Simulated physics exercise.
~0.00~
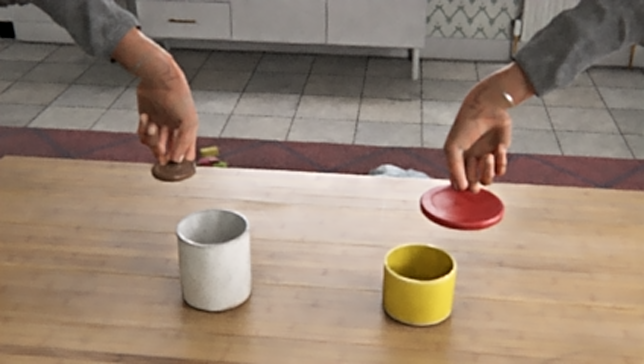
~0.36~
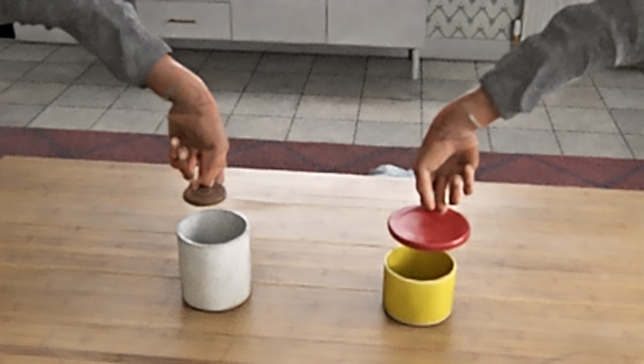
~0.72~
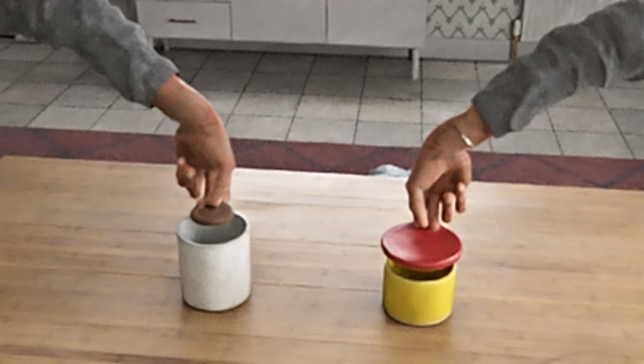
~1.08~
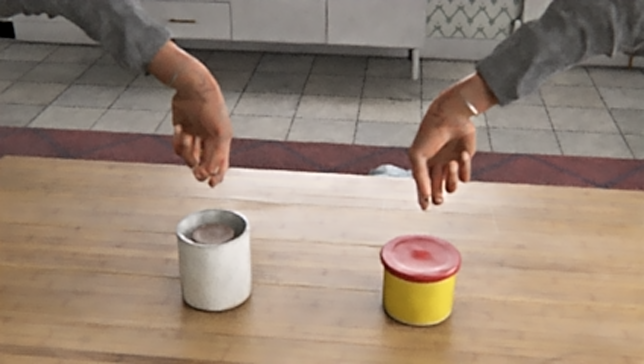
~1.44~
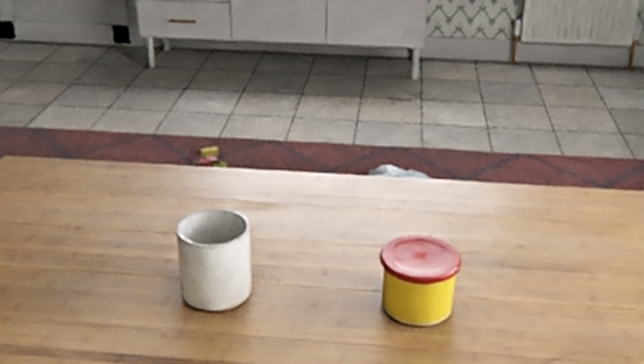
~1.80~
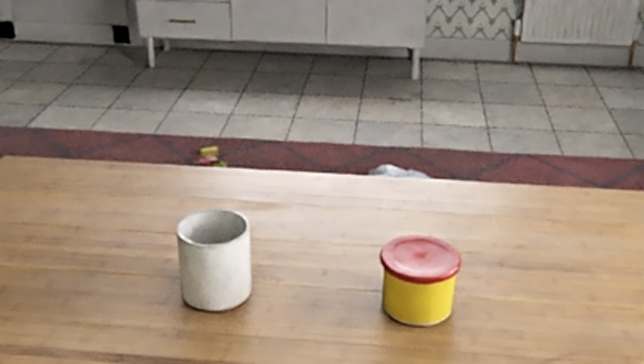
Two hands lowering lids onto a white mug and a yellow jar, the red one staying on top, the brown one dropping inside.
